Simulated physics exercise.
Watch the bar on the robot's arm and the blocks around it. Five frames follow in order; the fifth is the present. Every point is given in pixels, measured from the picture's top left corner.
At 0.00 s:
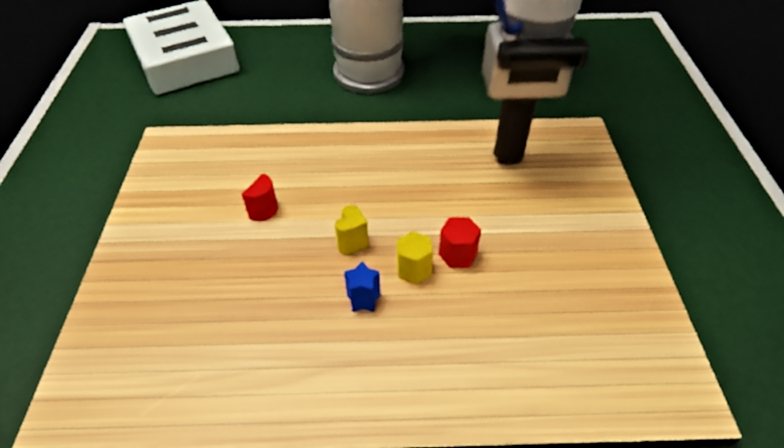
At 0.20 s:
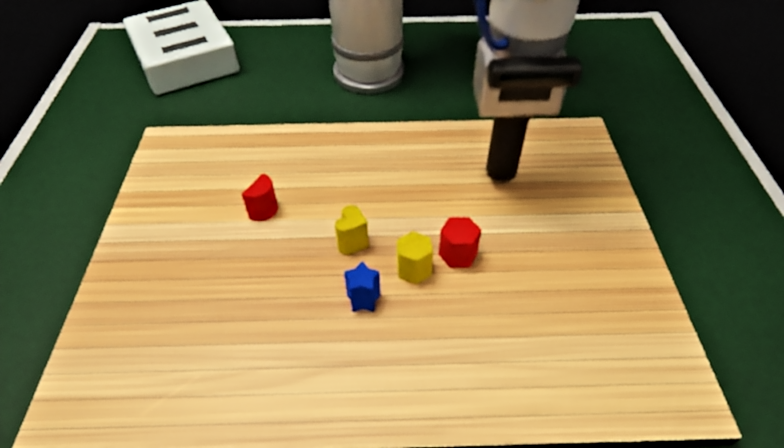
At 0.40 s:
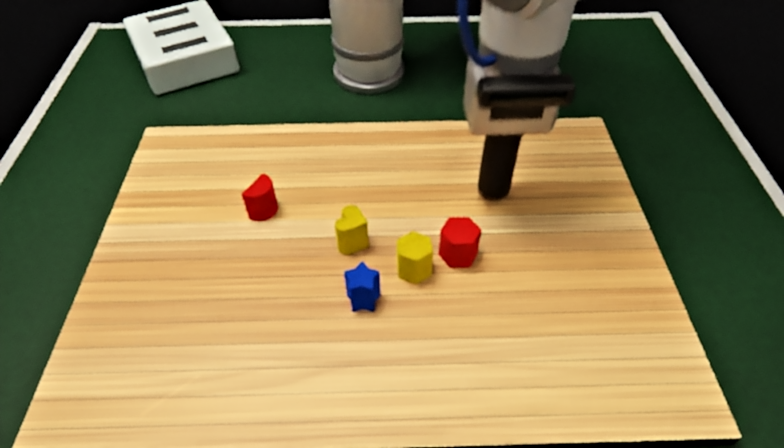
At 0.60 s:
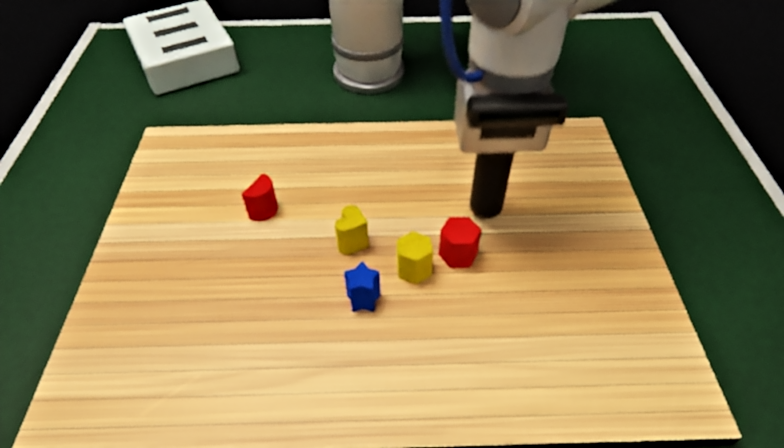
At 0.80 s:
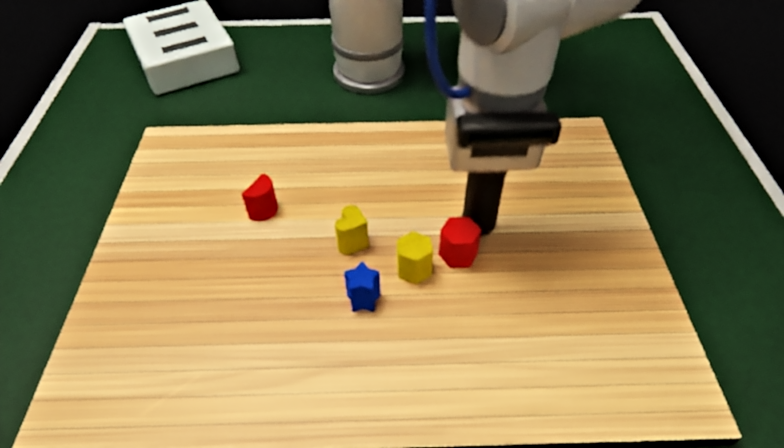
At the start, a robot arm holds a dark bar upright near the back right of a wooden board, with red, yellow and blue blocks sitting apart from it. The arm then moves the bar forward and slightly left until it is right beside the red hexagonal block, while the blocks stay still.
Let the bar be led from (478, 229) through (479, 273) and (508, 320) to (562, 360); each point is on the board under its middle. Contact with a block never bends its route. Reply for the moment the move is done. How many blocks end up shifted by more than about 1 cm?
Only one block.
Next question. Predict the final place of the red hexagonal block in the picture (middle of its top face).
That would be at about pixel (448, 261).
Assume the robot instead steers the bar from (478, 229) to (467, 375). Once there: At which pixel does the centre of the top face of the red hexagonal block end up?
My prediction: (437, 270).
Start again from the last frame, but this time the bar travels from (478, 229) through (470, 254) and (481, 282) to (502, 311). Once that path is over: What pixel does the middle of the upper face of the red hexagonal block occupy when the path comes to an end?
The centre of its top will be at (443, 260).
What follows on the original path. One third of the way, bar at (480, 268); yellow hexagonal block at (412, 245), turned 10° clockwise; red hexagonal block at (448, 259), turned 65° clockwise.
Two thirds of the way, bar at (510, 316); yellow hexagonal block at (412, 245), turned 10° clockwise; red hexagonal block at (448, 261), turned 75° clockwise.
At the end, bar at (565, 354); yellow hexagonal block at (412, 245), turned 10° clockwise; red hexagonal block at (448, 261), turned 75° clockwise.
